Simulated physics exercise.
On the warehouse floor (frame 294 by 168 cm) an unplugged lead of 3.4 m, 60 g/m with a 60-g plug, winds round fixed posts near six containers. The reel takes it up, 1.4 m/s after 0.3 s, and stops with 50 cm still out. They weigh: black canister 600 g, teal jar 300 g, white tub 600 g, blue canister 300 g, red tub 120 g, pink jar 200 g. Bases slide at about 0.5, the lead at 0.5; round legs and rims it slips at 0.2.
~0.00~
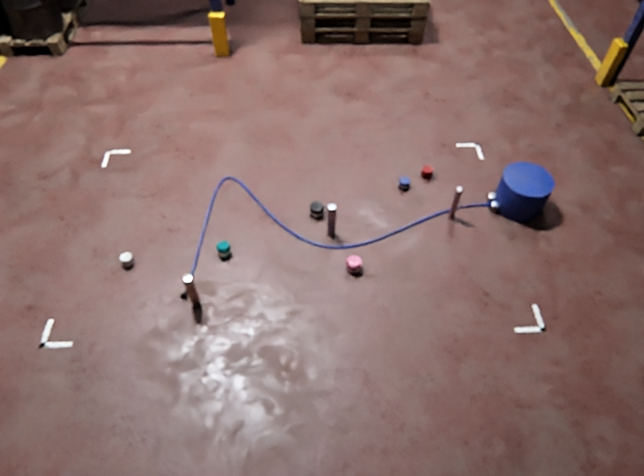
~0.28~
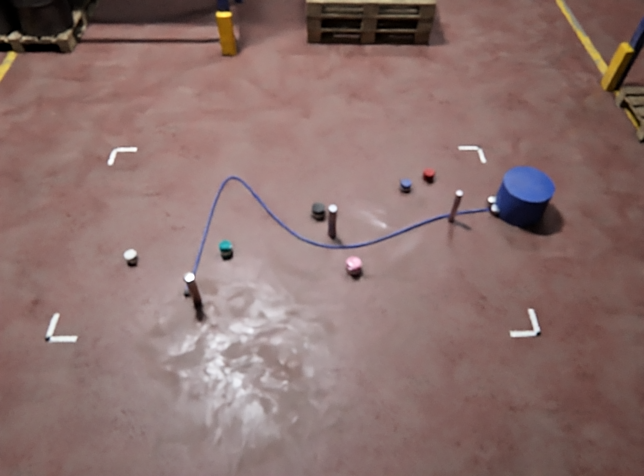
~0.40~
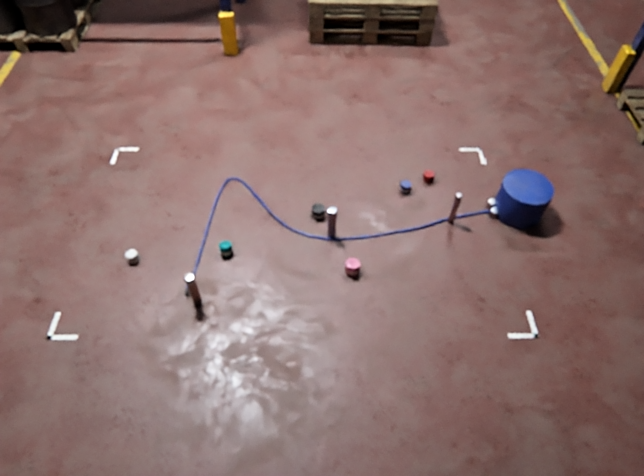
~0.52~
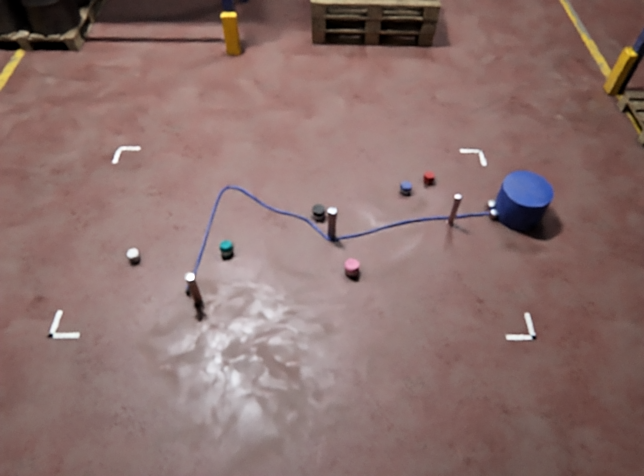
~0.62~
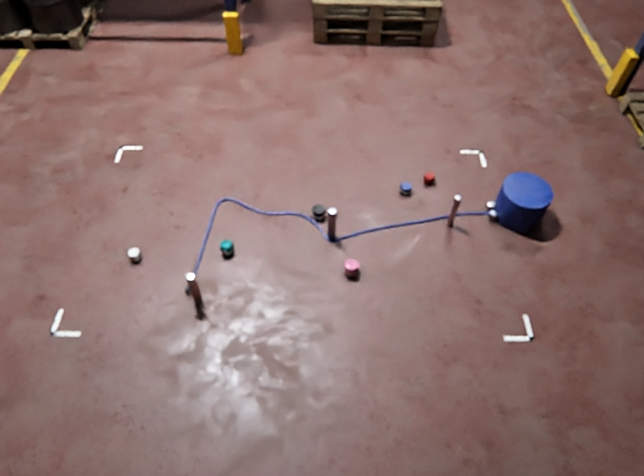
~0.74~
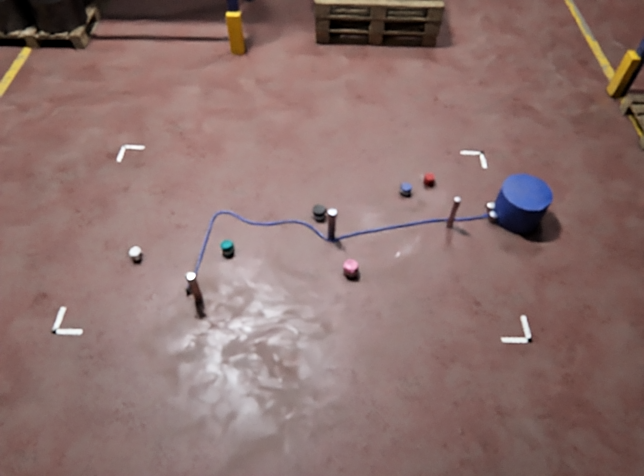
On a warehouse floor, a blue cable tightens around thin posts, its tall left bend flattening.
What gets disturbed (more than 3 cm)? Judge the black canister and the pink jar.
In order: The black canister hardly stirs; the pink jar keeps its place.
At 1.2 s, plug at (214, 258); teal jar 4 cm off its start.
At 1.7 s, plug at (303, 225); teal jar 4 cm off its start.
At 2.2 s, plug at (499, 242); teal jar 4 cm off its start at (230, 247).
At 2.7 s, plug at (438, 192); teal jar 4 cm off its start.
At 3.5 s, plug at (480, 172); black canister 0 cm off its start at (319, 209), pink jar 0 cm off its start at (351, 265), teal jar 4 cm off its start at (230, 247).
